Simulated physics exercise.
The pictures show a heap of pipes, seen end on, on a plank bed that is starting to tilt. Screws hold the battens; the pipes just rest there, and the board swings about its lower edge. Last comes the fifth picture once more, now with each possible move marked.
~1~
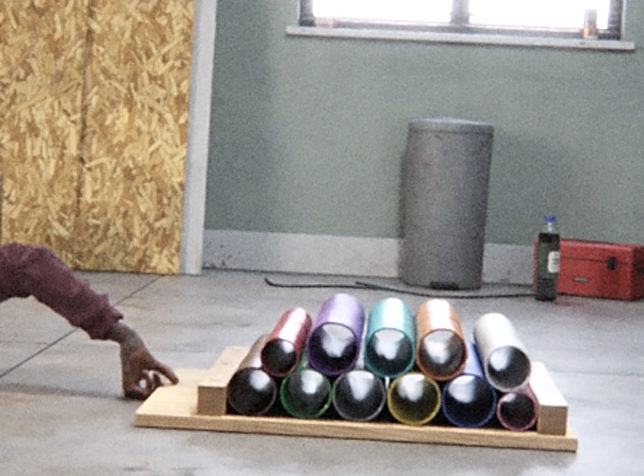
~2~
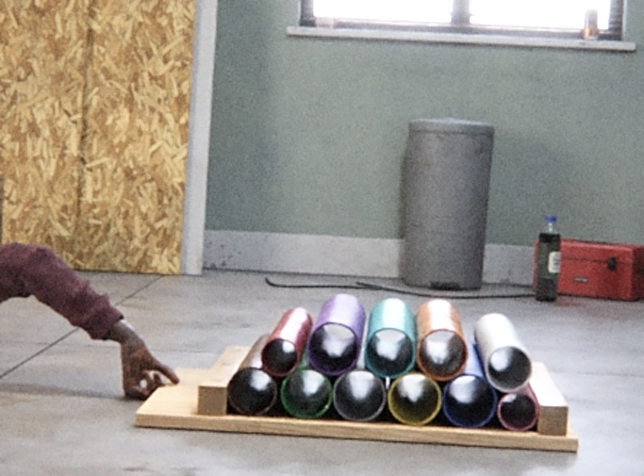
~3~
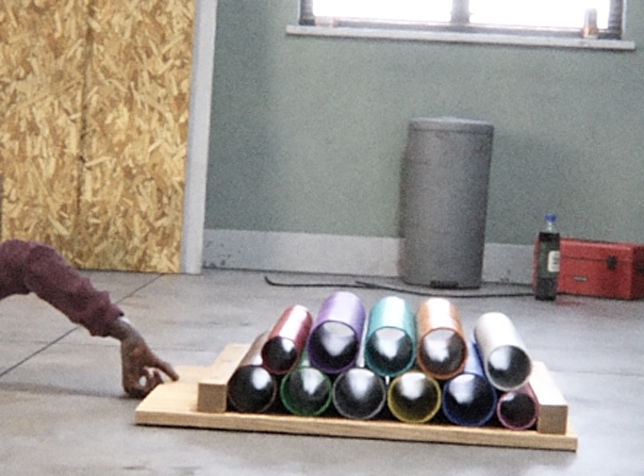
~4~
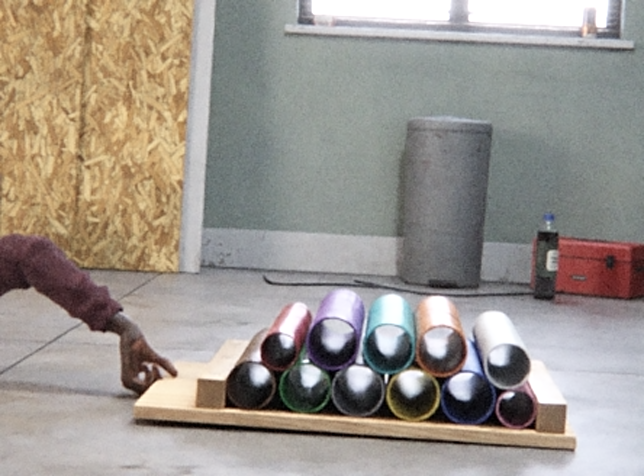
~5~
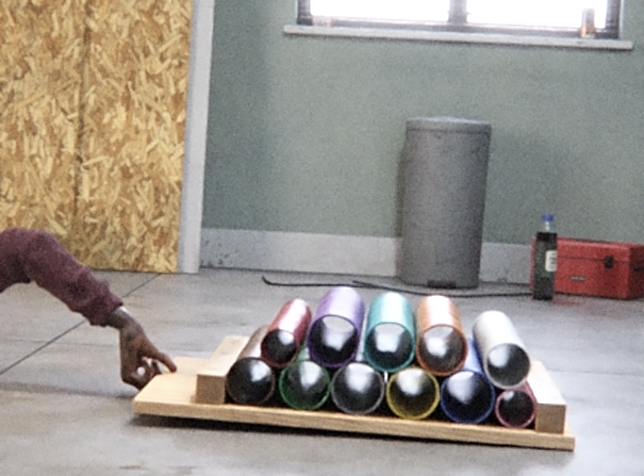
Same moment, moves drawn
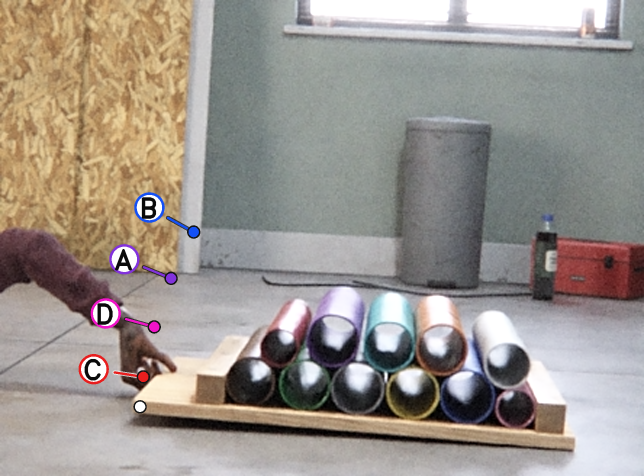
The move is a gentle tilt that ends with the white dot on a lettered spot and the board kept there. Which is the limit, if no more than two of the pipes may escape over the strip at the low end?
The answer is mark B.
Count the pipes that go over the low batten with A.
With A, one.
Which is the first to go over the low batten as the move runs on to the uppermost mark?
It is the white one.
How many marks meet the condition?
Four of them.
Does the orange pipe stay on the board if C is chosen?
Yes.
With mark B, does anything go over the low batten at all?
At B: Yes.
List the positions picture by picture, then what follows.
In the first picture, pink pipe (518, 411); white pipe (509, 368); turquoise pipe (389, 352).
In the second picture, turquoise pipe (390, 353); red pipe (280, 357).
In the third picture, board (360, 390); brown pipe (252, 388); green pipe (306, 391); blue pipe (469, 400).
In the fourth picture, board (359, 387); brown pipe (251, 385); green pipe (306, 388).
In the fifth picture, board (358, 385); brown pipe (250, 381); green pipe (305, 385).
On the copy, A at (171, 278); B at (194, 232); C at (143, 377); D at (154, 327); the white dot at (140, 407).
On B. First, board at 16°.
Then, board at 26°.
Finally, board at 26°, one over the low batten (white).
By contrast, A one over the low batten (white); C none over the low batten; D none over the low batten.
